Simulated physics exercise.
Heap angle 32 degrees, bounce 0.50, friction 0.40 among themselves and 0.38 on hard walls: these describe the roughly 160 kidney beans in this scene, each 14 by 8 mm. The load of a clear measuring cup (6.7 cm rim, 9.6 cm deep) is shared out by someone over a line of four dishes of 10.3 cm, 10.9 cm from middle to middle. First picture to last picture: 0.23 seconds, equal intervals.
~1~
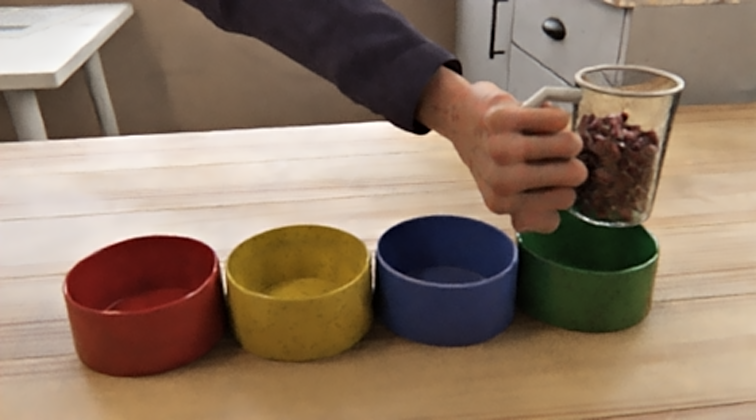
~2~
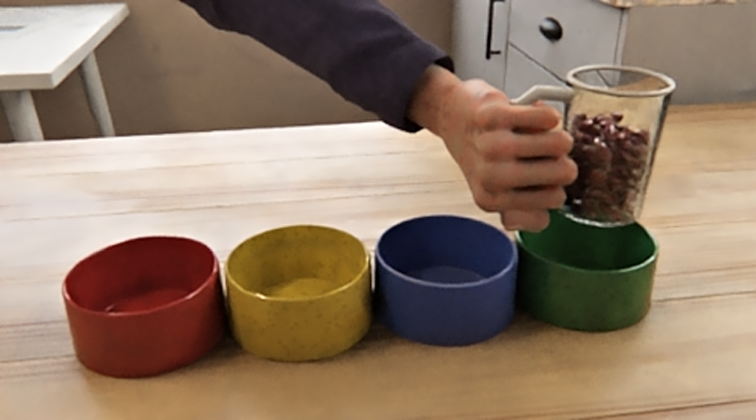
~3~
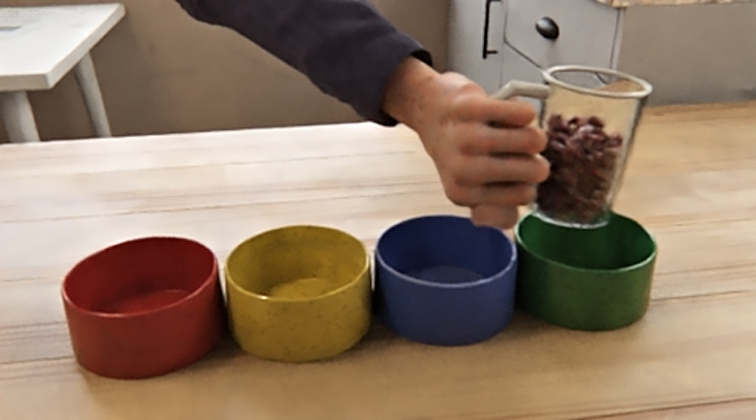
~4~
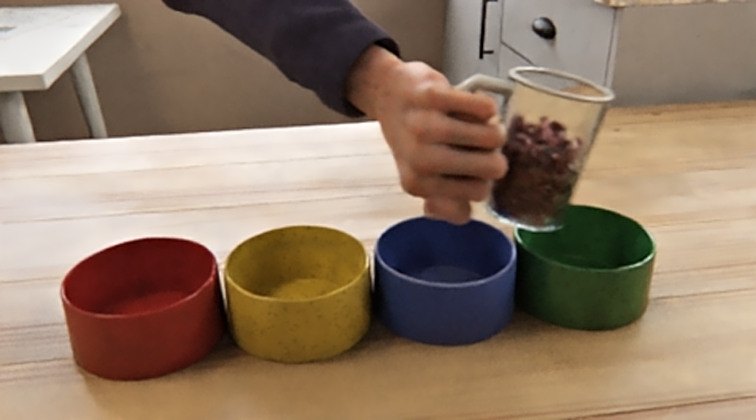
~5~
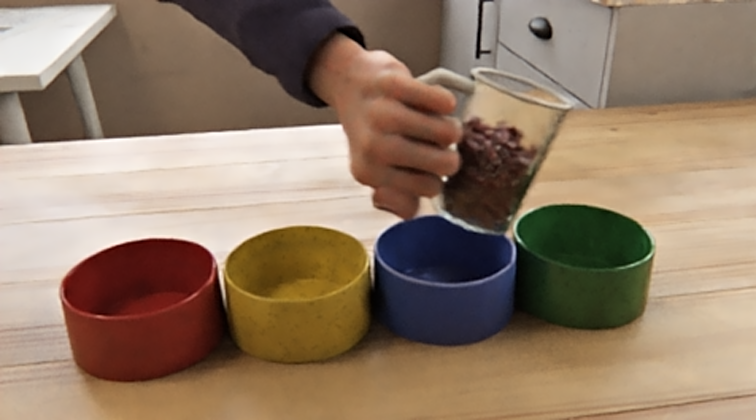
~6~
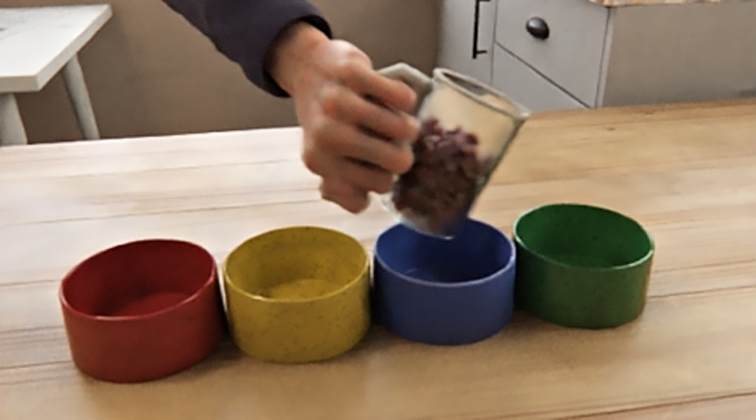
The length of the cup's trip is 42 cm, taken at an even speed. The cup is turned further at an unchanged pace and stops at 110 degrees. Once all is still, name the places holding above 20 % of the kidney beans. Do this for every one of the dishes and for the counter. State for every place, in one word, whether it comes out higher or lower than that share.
Red: Higher, blue: Lower, green: Lower, yellow: Lower, counter: Lower.
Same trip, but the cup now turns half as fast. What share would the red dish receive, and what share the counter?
I'd expect red to end at 100 and the counter at 0.
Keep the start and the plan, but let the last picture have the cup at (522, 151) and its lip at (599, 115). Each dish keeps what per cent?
Red 60; blue 0; green 0; yellow 40.
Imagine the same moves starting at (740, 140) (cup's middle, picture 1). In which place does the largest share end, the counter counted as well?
Largest amount ends at yellow.
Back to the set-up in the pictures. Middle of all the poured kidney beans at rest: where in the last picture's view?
Close to pixel (139, 314).
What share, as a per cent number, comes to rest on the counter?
About 0 %.
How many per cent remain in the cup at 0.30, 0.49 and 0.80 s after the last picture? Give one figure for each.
At the three moments: 100, 100 and 70 percent.
Then, 0.30 s after the last picture, tilt 68 degrees; cup holds 100 %.
Then, 0.49 s after the last picture, tilt 95 degrees; cup holds 100 %.
Then, 0.80 s after the last picture, tilt 110 degrees; cup holds 70 %, red 30 %.
In the end, red 100 %, blue 0 %, green 0 %, yellow 0 %, counter 0 %.
